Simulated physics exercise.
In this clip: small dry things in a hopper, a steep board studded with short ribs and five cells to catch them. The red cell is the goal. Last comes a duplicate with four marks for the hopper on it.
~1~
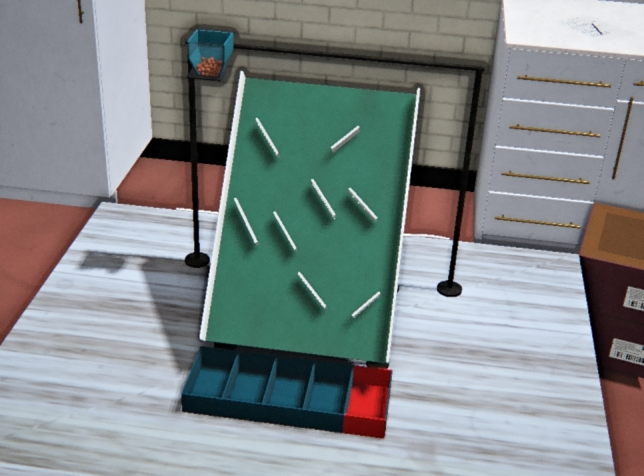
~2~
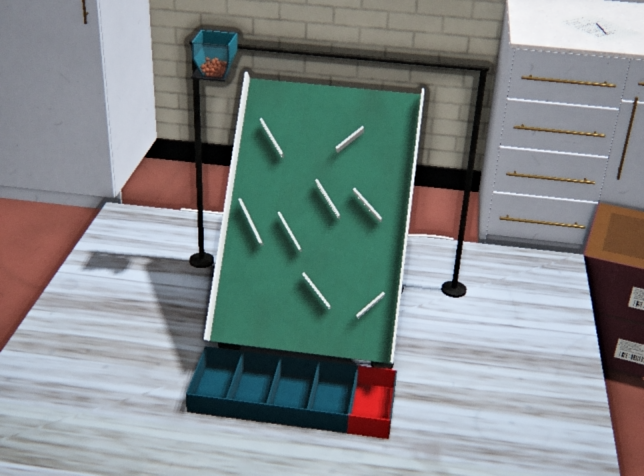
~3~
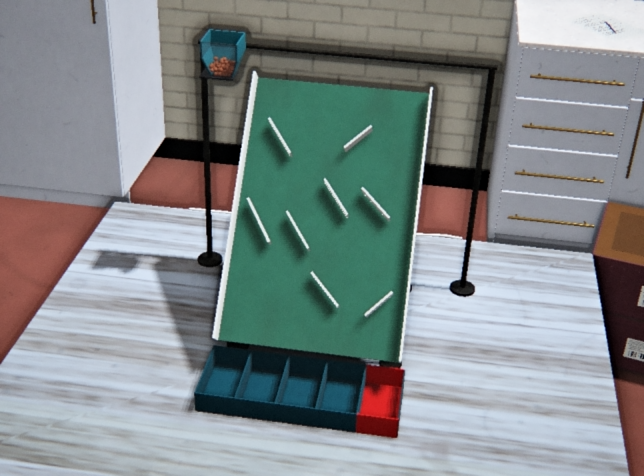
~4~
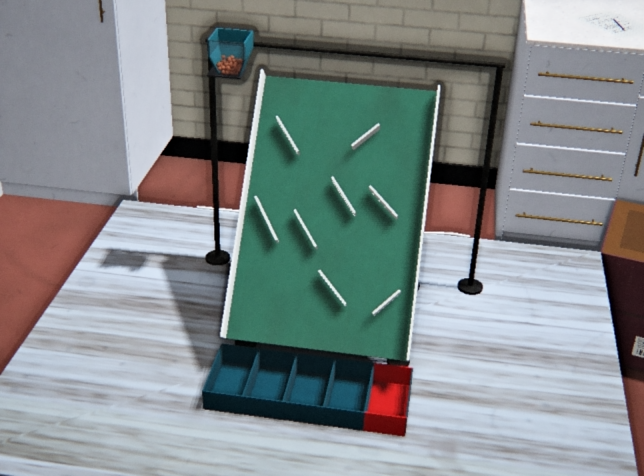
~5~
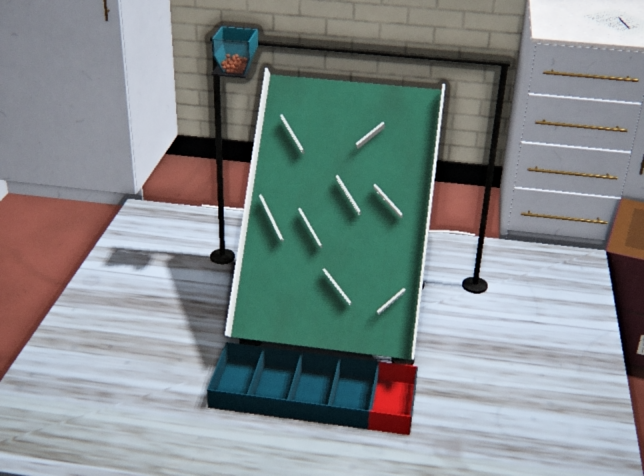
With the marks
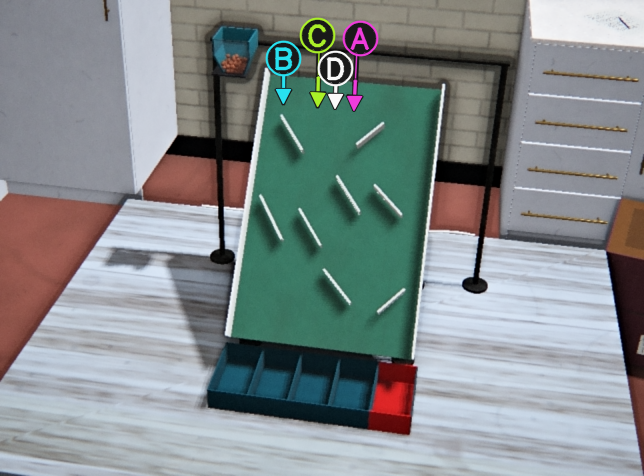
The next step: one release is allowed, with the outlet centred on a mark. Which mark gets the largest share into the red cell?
C.
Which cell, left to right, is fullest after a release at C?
The fifth.
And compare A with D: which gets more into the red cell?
Here it is mark D.
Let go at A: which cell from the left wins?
It is the fourth one.
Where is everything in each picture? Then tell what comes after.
Hopper at (211, 66), clay pellets, door shut, in the first picture.
Ribs (261, 119) to (282, 154), (336, 148) to (363, 127), (316, 180) to (339, 215), in the second picture.
Ribs (362, 188) to (389, 218), (248, 198) to (269, 242), (287, 211) to (308, 248), in the third picture.
Ribs (319, 270) to (345, 304), (373, 313) to (400, 290), in the fourth picture.
Red cell at (390, 422), number 5 of 5 from the left, in the fifth picture.
On the marked copy, mark A meets the board at (354, 105); mark B meets the board at (283, 98); mark C meets the board at (317, 101); mark D meets the board at (335, 103).
With A, about a quarter in the red cell, most in other cells.
With B, about a quarter in the red cell, about two thirds in other cells, a small part outside the box.
With C, about two thirds in the red cell, about a third in other cells.
With D, about a third in the red cell, about half in other cells, a small part outside the box.
